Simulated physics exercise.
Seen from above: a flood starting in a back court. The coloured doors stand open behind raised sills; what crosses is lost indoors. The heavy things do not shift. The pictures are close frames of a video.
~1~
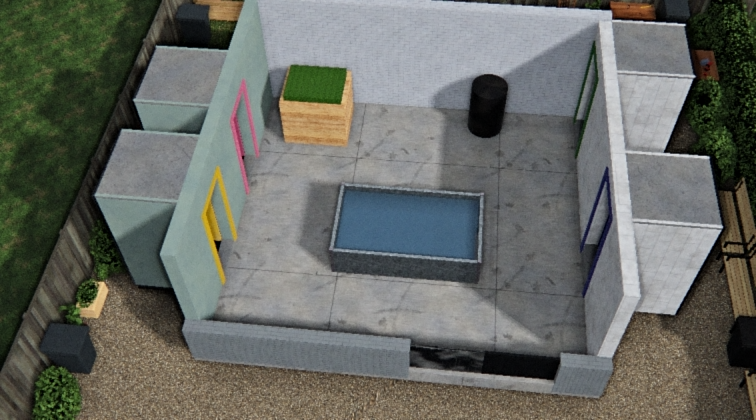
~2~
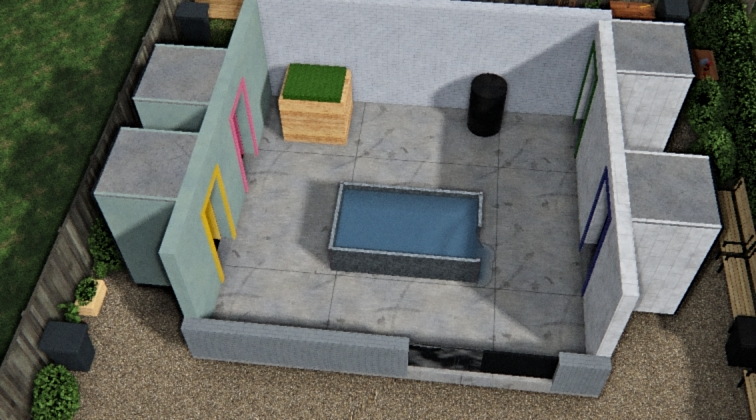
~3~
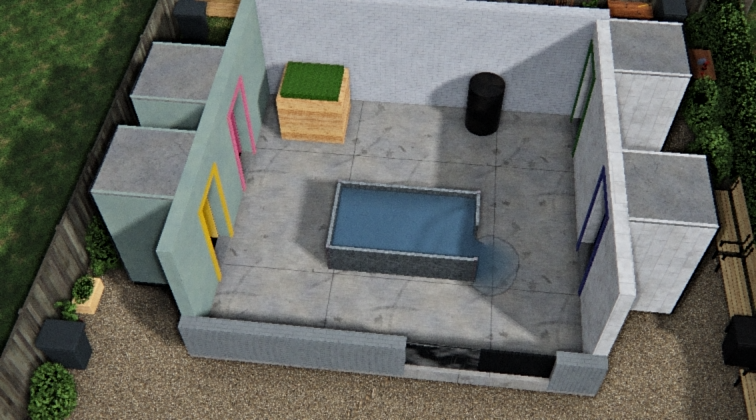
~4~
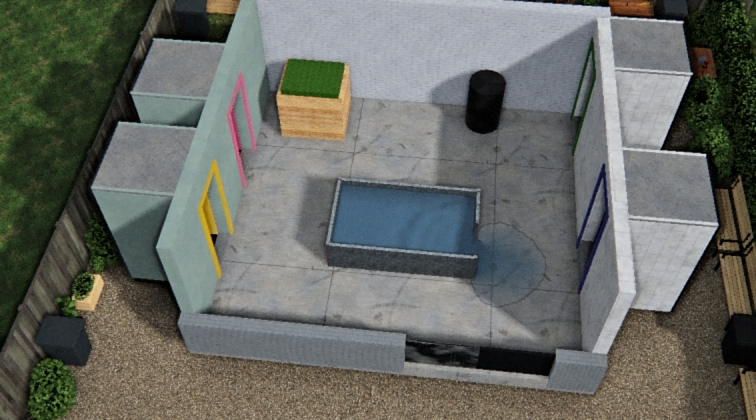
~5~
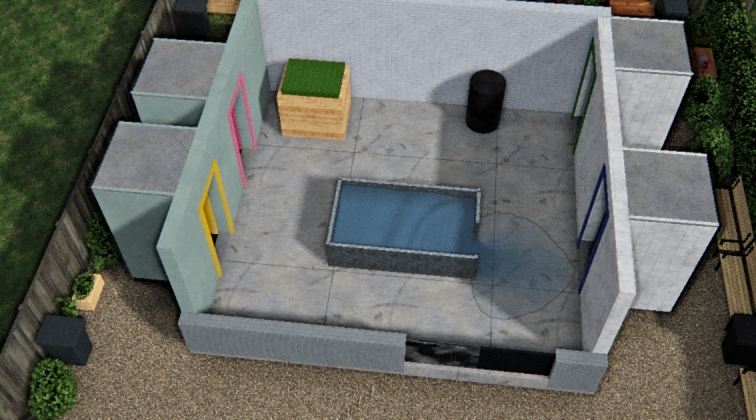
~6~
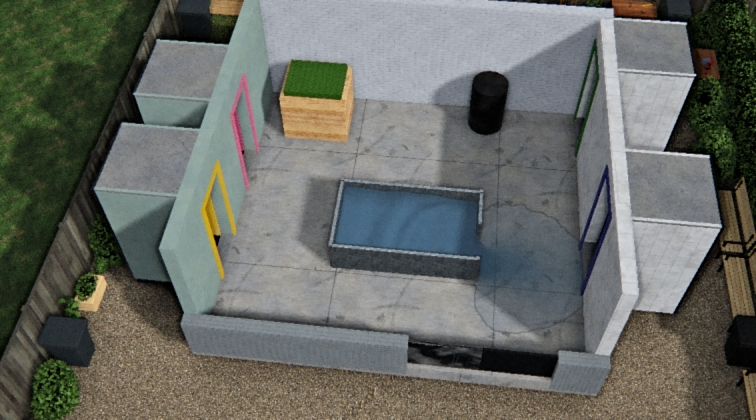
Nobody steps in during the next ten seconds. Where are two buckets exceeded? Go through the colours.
The green door admits no more than that; the yellow door lets in a lot; the pink door admits no more than that; the blue door admits no more than that.
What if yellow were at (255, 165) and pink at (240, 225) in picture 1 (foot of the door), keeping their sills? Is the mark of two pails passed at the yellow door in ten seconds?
My reading: The yellow one holds.
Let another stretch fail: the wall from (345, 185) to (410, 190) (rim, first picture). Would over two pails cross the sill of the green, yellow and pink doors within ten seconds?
My reading: The green one takes less, the yellow one lets less in, the pink one is over.
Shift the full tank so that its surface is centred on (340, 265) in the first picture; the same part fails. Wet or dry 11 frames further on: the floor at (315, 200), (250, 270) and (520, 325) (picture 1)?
In that order: Dry, clear, flooded.
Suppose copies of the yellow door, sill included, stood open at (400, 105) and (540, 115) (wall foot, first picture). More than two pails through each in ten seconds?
In turn: Lets less in, floods.
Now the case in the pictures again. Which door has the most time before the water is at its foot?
I say the one in pink.
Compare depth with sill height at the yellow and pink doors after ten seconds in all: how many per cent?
In turn 230 and 60 per cent.
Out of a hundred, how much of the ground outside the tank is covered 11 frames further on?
I make it 20 per cent.
A moment on, water covers 15 % of the floor; the green door not reached, the yellow door not reached, the pink door not reached, the blue door wet at the sill, nothing in.
Next, water covers 20 % of the floor; the green door wet at the sill, nothing in, the yellow door not reached, the pink door not reached, the blue door wet at the sill, nothing in.
Then, water covers 40 % of the floor; the green door wet at the sill, nothing in, the yellow door not reached, the pink door not reached, the blue door wet at the sill, nothing in.
Later, water covers 70 % of the floor; the green door wet at the sill, nothing in, the yellow door under two buckets in, the pink door not reached, the blue door wet at the sill, nothing in.
In the end, water covers 95 % of the floor; the green door wet at the sill, nothing in, the yellow door over two buckets in, the pink door wet at the sill, nothing in, the blue door wet at the sill, nothing in.
